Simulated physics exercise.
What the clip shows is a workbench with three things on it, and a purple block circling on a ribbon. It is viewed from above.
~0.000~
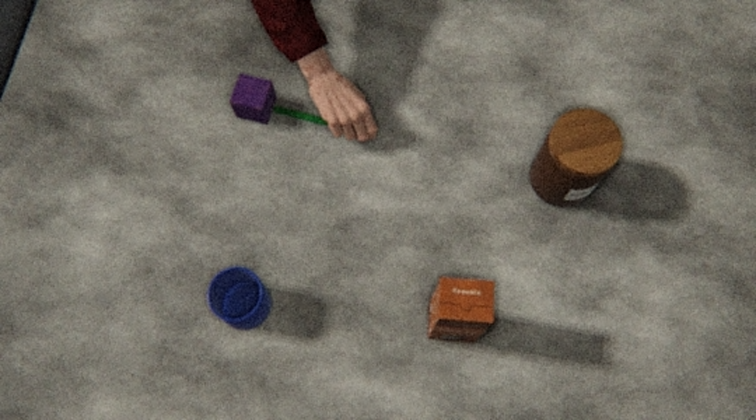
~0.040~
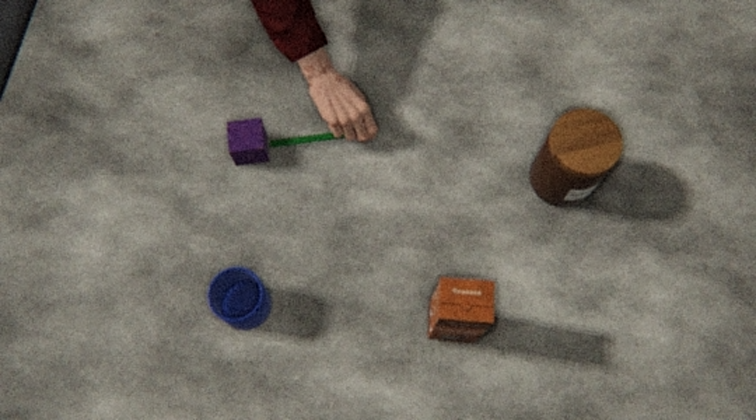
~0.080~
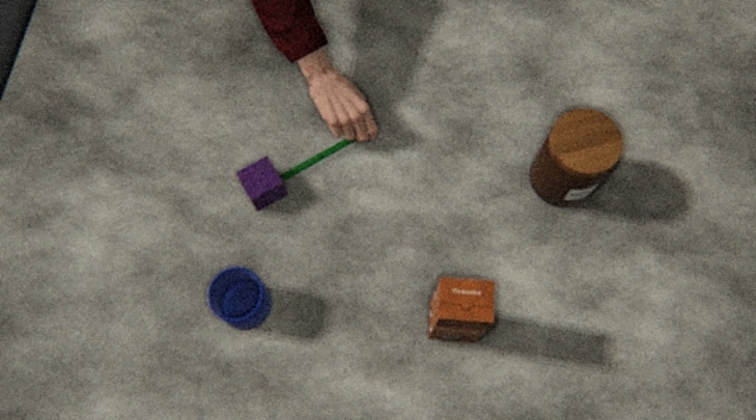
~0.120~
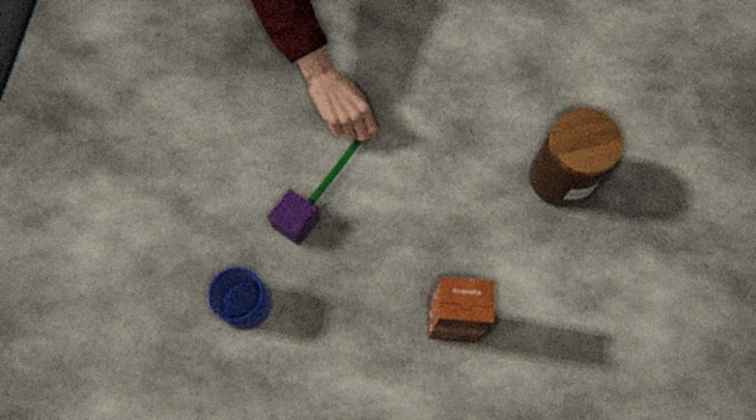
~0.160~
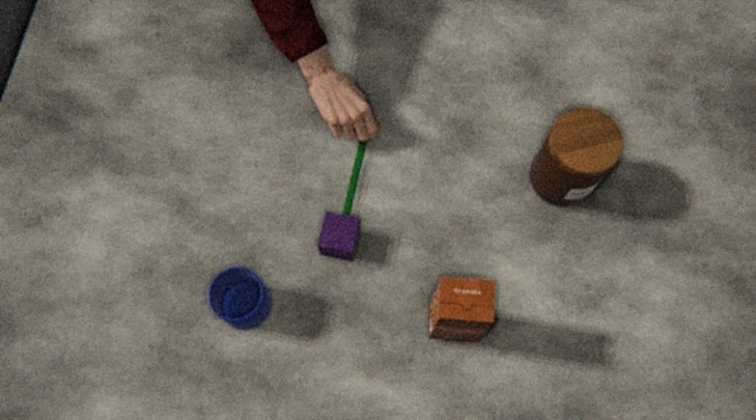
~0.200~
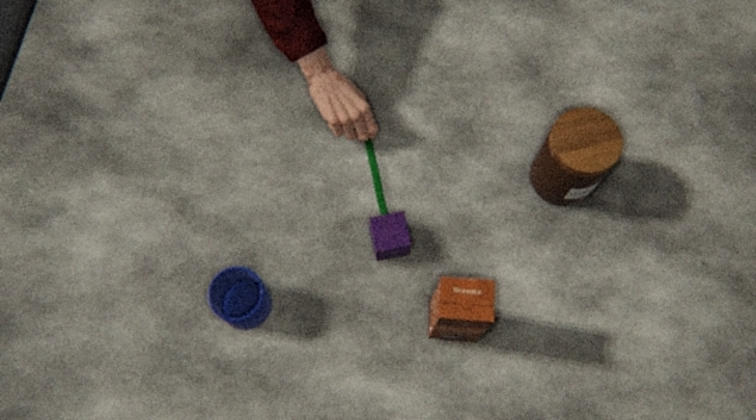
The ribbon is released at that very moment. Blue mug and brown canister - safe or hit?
In order: The blue mug will receive no impact; the brown canister will receive an impact.
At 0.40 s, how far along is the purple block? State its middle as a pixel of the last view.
It is at roughly (527, 194).
Around 0.28 s, block near (479, 206).
Around 0.40 s, block near (527, 194); brown canister pushed aside.
Finally, block near (527, 196); brown canister pushed aside. The blue mug stays untouched and the brown canister gets hit.
